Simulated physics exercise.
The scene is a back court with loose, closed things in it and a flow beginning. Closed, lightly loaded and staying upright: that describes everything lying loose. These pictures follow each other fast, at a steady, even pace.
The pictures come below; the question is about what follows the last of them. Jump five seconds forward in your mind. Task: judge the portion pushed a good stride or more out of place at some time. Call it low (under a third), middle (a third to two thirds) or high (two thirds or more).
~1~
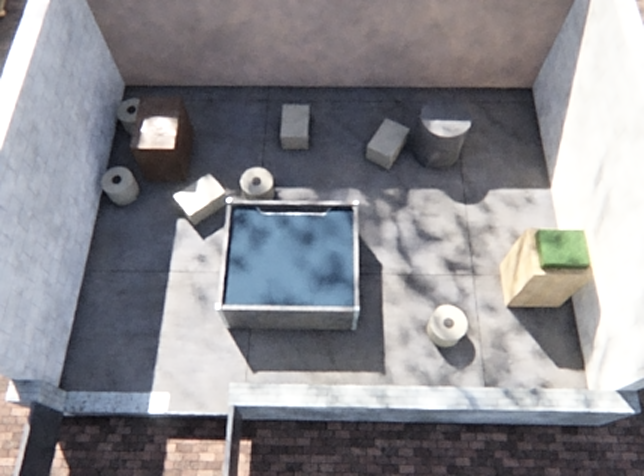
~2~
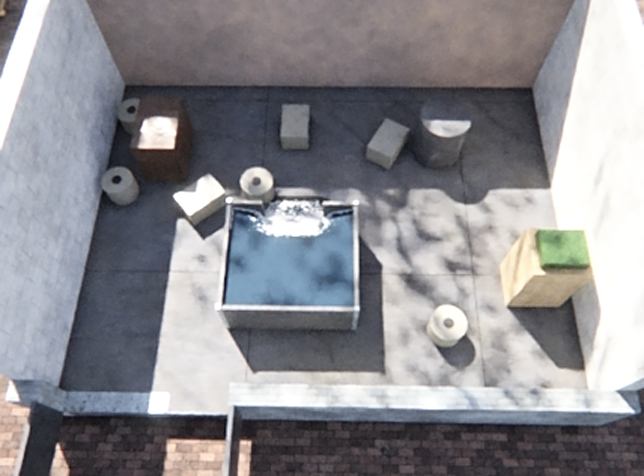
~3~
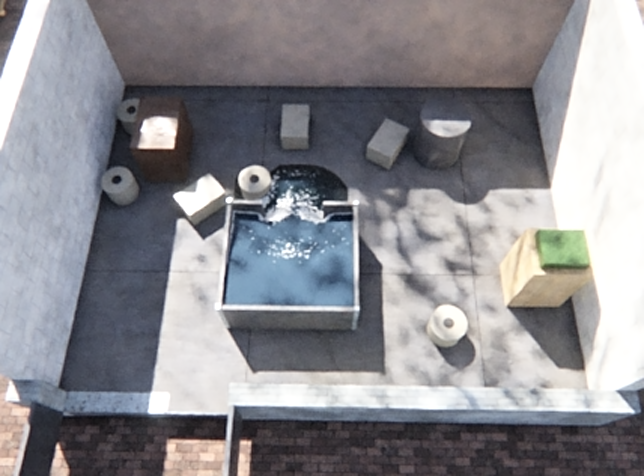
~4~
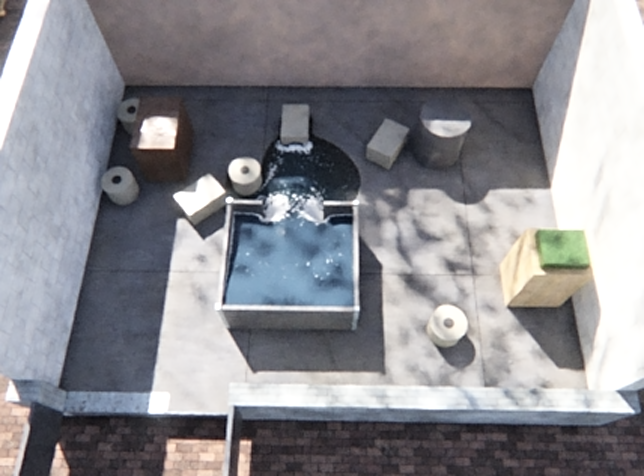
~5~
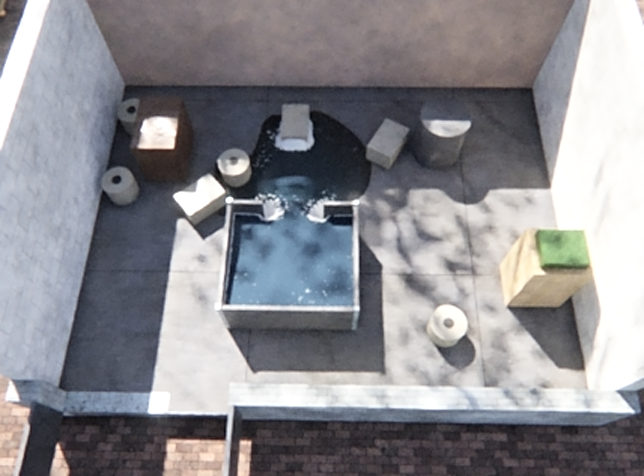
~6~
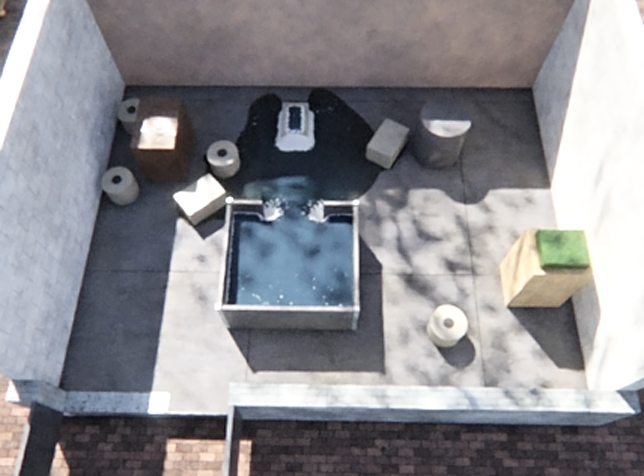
Middle.
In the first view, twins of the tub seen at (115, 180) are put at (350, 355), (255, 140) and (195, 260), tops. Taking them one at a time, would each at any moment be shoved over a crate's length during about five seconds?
Taking them one at a time: Falls short; goes the distance; falls short.
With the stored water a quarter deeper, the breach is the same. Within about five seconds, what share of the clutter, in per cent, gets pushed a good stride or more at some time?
Something like 60 in a hundred of them.
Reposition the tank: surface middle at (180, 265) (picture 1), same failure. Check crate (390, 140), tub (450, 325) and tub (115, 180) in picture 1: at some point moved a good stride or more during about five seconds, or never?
The first: Did not travel far; the second: Did not travel far; the third: Travelled far enough.
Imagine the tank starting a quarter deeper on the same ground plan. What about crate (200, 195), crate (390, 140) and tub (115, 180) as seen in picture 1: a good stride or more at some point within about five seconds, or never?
Taking each in turn, the answer is came up short, came up short, did it.
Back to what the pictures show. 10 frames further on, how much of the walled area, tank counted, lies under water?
My estimate is about 45 per cent.
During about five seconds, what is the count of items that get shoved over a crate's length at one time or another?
It adds up to 4.
A moment on, 1 of 7 are well off their spots; 0 afloat.
Next, 2 of 7 are well off their spots; 2 afloat.
Later, 4 of 7 are well off their spots; 3 afloat.
In the end, 4 of 7 are well off their spots, and 4 have been at some point; 2 afloat.
